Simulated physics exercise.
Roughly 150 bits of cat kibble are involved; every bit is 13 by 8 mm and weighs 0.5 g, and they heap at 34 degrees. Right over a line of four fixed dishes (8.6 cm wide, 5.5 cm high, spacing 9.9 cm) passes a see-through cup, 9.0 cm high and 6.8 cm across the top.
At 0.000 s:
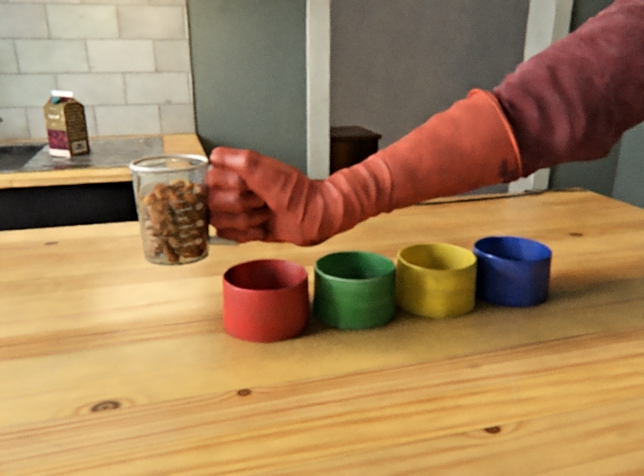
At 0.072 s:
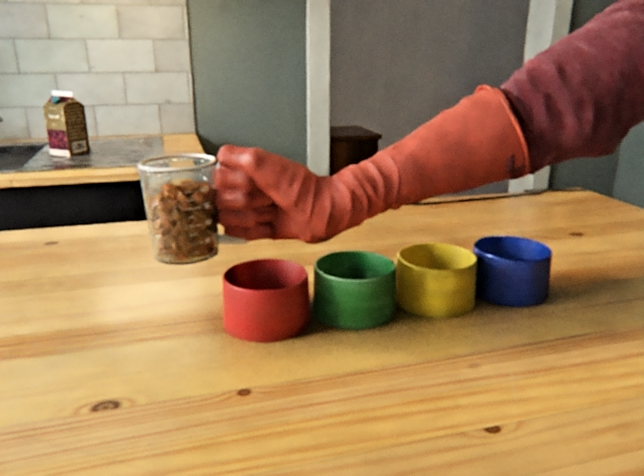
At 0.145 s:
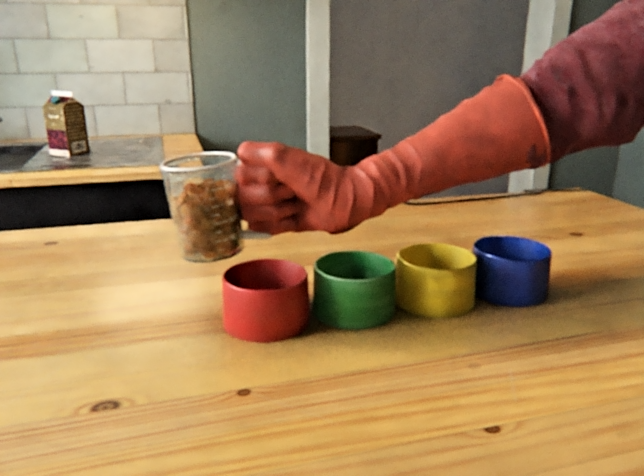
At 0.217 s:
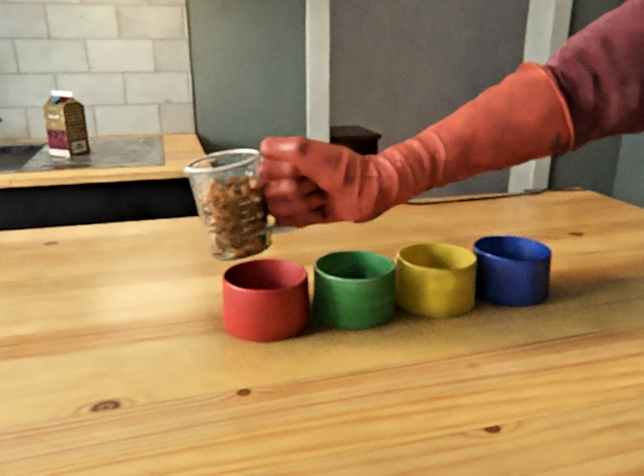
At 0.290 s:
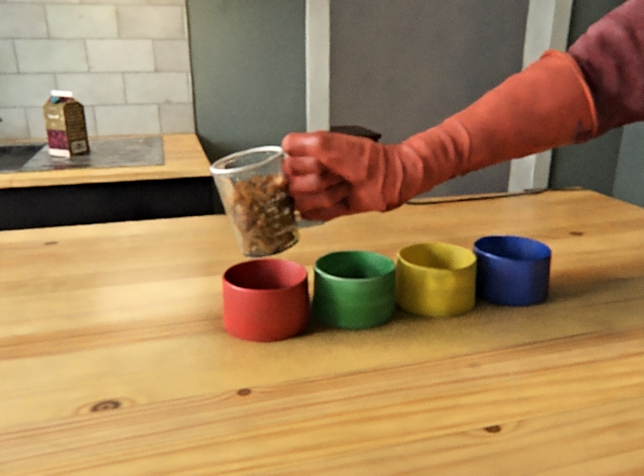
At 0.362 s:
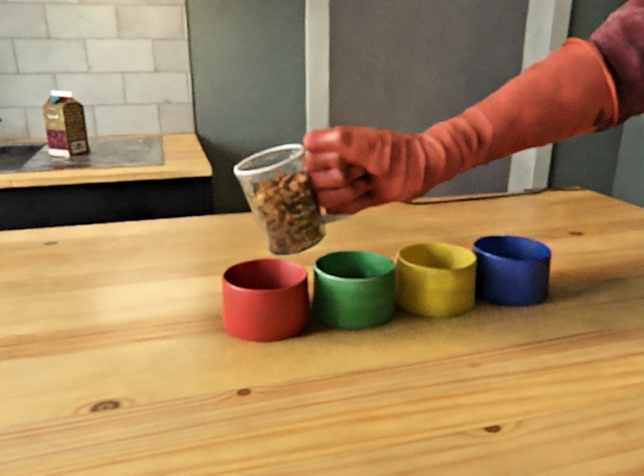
To begin with, a hand in a red rubber glove holds a clear cup of brown cat kibble upright over a wooden table, left of a row of red, green, yellow and blue dishes. The hand then moves the cup rightward above the red dish, steadily leaning it to the left.
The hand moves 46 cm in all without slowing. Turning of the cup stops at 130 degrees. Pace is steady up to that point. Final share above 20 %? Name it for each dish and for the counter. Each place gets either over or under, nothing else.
Red: Its share will not exceed a fifth; blue: Its share will exceed a fifth; green: Its share will not exceed a fifth; yellow: Its share will not exceed a fifth; counter: Its share will exceed a fifth.
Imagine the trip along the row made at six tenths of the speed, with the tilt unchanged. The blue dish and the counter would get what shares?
Shares - blue 60, counter 40.
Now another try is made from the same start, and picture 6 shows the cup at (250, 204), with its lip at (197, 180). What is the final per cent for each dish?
Red 0; blue 60; green 0; yellow 30.
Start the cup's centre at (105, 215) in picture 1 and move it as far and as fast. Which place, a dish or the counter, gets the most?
Top spot: Blue.
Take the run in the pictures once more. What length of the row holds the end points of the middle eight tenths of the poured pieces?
It spans about 10 centimetres along the dishes.
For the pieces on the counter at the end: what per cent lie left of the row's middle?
Estimated share comes to about 0 per cent.
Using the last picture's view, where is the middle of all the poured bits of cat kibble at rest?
Somewhere near (520, 279) in the last picture.
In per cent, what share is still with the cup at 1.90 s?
Close to 95 in a hundred.
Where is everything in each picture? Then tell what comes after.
In the first picture, cup at (174, 210), tilt 0 degrees, lip at (132, 165), moved 0.0 cm; middle of the pieces at (173, 227); red dish at (266, 275); green dish at (355, 265); yellow dish at (437, 256); blue dish at (512, 248).
In the second picture, cup at (182, 209), tilt 1 degrees, lip at (139, 165), moved 0.8 cm; middle of the pieces at (182, 226).
In the third picture, cup at (206, 207), tilt 5 degrees, lip at (162, 166), moved 3.0 cm; middle of the pieces at (206, 224).
In the fourth picture, cup at (233, 205), tilt 9 degrees, lip at (187, 168), moved 5.6 cm; middle of the pieces at (234, 222).
In the fifth picture, cup at (259, 203), tilt 13 degrees, lip at (212, 170), moved 8.3 cm; middle of the pieces at (261, 220).
In the sixth picture, cup at (284, 201), tilt 17 degrees, lip at (237, 171), moved 10.8 cm; middle of the pieces at (287, 217); red dish at (265, 274); green dish at (354, 264); yellow dish at (436, 256); blue dish at (512, 247). Its pace works out near 55 degrees a second; the hand travels 36 cm a second.
Then, at 1.28 s, tilt 69 degrees; cup holds 100 %.
Then, at 1.90 s, tilt 105 degrees; cup holds 95 %, blue 5 %.
Then, at 2.56 s, tilt 130 degrees; cup holds 0 %, blue 70 %.
In the end, at 3.2 s, red 0 %, blue 70 %, green 0 %, yellow 0 %, counter 30 %.
